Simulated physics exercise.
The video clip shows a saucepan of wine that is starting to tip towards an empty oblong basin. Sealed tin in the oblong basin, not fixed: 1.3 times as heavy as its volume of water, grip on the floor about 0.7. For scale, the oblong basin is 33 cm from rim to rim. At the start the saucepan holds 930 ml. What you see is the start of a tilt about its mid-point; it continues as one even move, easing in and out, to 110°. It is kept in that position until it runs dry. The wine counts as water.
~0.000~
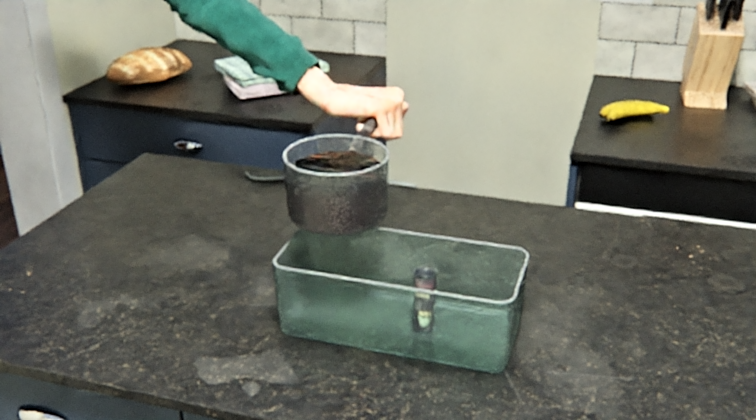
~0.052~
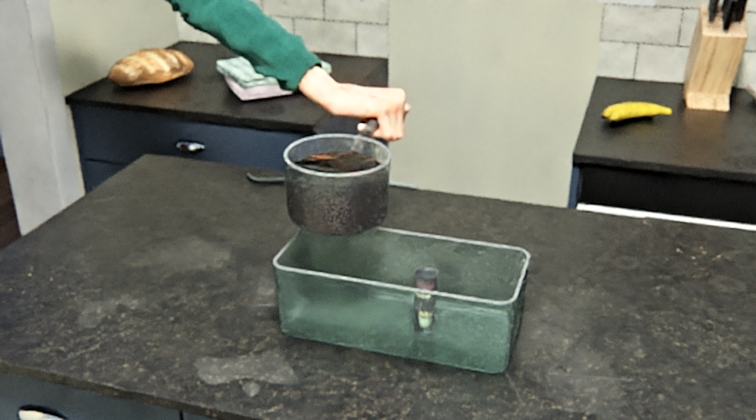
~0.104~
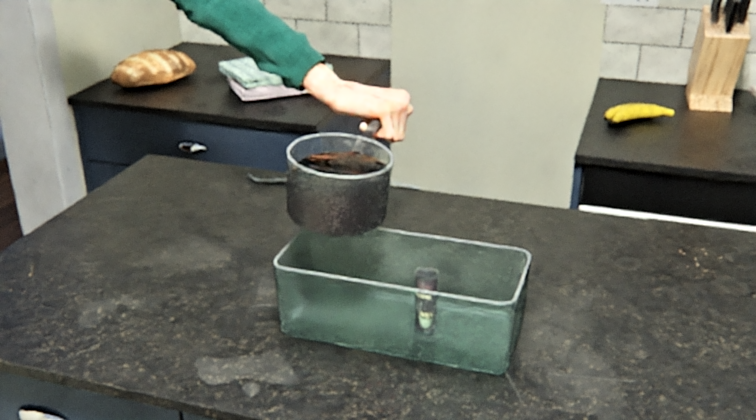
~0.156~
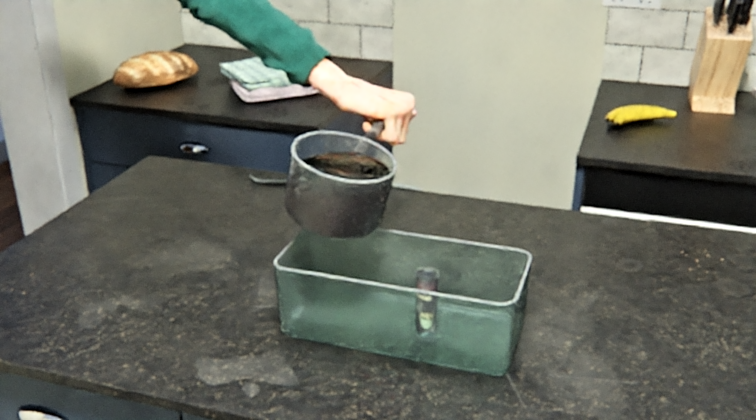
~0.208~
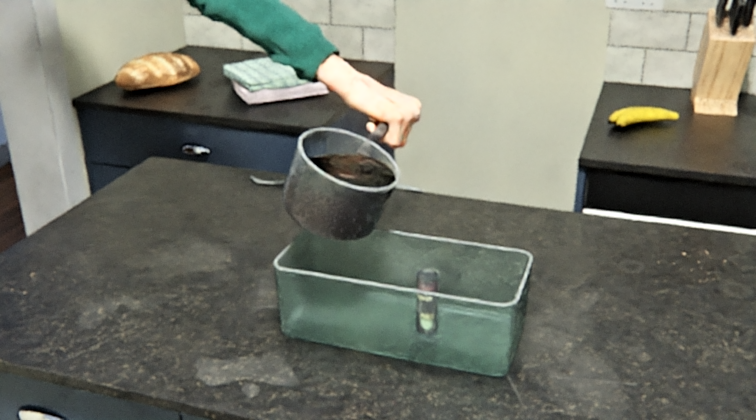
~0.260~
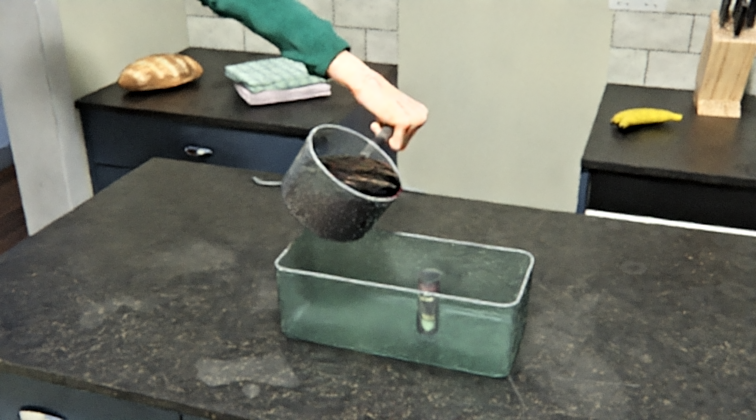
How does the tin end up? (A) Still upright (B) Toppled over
The answer is B.
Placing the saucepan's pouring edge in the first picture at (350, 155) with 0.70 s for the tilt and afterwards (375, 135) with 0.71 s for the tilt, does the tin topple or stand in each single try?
Try 1: Still standing; try 2: Tipped over.
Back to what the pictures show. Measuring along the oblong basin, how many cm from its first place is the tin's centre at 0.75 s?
Measured centre to centre, about 2 cm.
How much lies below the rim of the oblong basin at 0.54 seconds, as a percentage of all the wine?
Fraction in basin: Approx. 36%.
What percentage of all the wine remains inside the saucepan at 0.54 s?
Roughly 38 per cent.
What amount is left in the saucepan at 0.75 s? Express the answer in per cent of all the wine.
Close to 7 in a hundred.
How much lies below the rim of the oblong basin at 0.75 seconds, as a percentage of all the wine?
Near 90 in a hundred.
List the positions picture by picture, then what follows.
It leans 0°; its right rim is at (386, 161); the wine meets the walls at (292, 163) and (386, 174); the oblong basin's rim runs from (291, 242) to (521, 277); the tin's top is at (425, 274), in the first frame.
It leans 2°; its right rim is at (387, 163); the wine meets the walls at (293, 163) and (386, 175), in the second frame.
It leans 6°; its right rim is at (390, 167); the wine meets the walls at (295, 162) and (388, 175), in the third frame.
It leans 13°; its right rim is at (393, 174); the wine meets the walls at (296, 163) and (391, 177), in the fourth frame.
It leans 22°; its right rim is at (396, 183); the wine meets the walls at (296, 164) and (395, 181), in the fifth frame.
It leans 33°; its right rim is at (397, 195); the wine meets the walls at (295, 165) and (395, 186); 1 per cent is over the edge, in the sixth frame.
After 0.54 s the tilt is 97° and 38 per cent is still to pour; the tin stands where it began.
After 0.75 s the tilt is 110° and 7 per cent is still to pour; the tin leans 5°.
After 0.96 s the tilt is 110° and 0 per cent is still to pour; the tin leans 21°.
After 1.20 s the tilt is 110° and 0 per cent is still to pour; the tin lies on its side.
In the end the tin lies on its side.
